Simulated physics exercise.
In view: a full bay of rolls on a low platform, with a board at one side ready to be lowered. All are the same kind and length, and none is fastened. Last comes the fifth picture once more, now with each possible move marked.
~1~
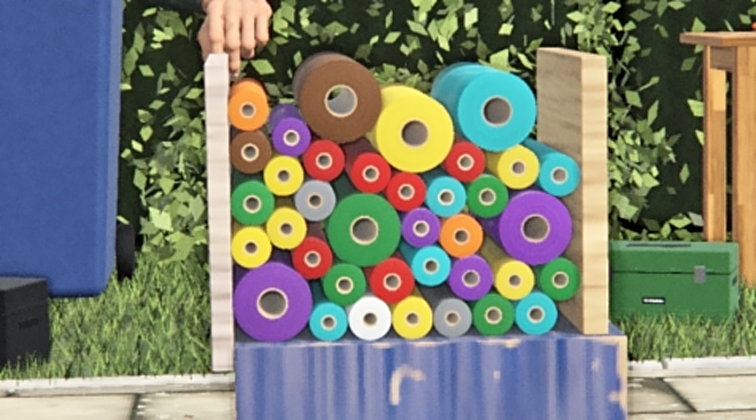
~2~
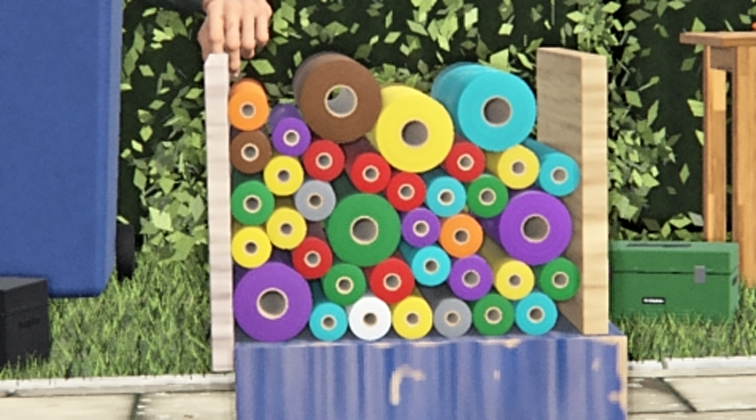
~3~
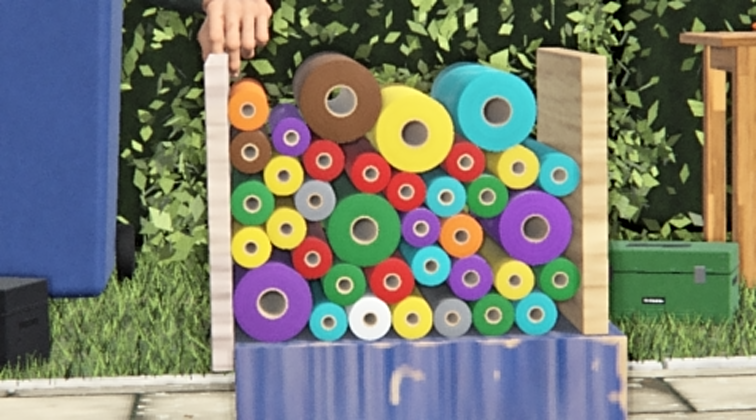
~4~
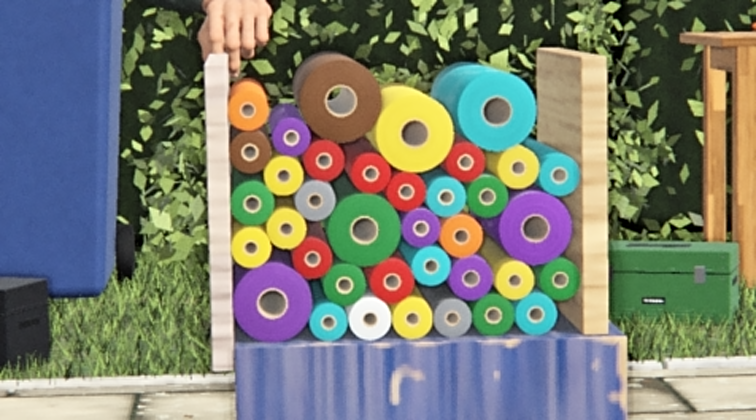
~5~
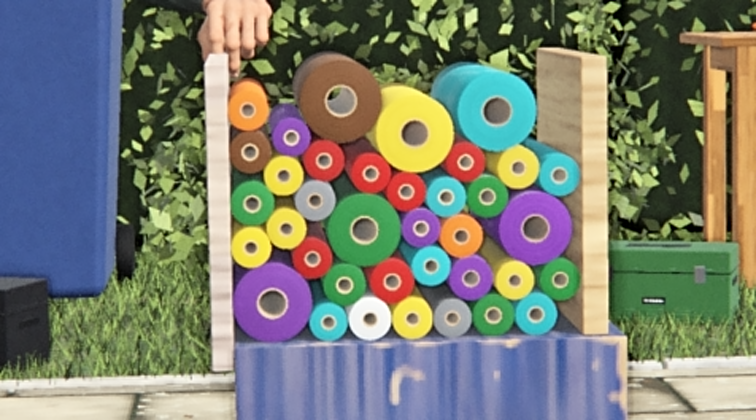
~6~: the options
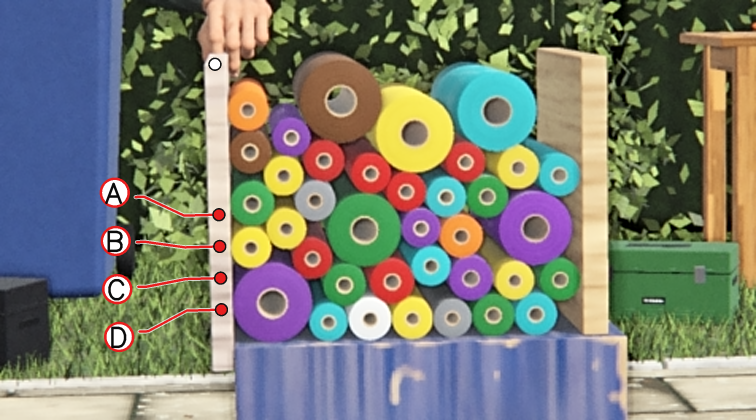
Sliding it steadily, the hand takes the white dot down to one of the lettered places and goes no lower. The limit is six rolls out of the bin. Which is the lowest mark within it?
Stop at B.
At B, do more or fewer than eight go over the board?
Fewer than eight.
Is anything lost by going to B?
At B: Yes.
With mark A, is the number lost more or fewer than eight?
It loses fewer than eight.
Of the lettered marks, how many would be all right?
Two of them.
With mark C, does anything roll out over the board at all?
Yes.
On the marked copy, A at (219, 215); B at (220, 247); C at (221, 278); D at (221, 309); the white dot at (215, 64).
Following B. Soon after the start, top of the board (228, 145).
Later, top of the board (231, 236).
In the end, top of the board (231, 245), five out over the board.
As for the rest, A two out over the board; C more than six out over the board; D more than six out over the board.
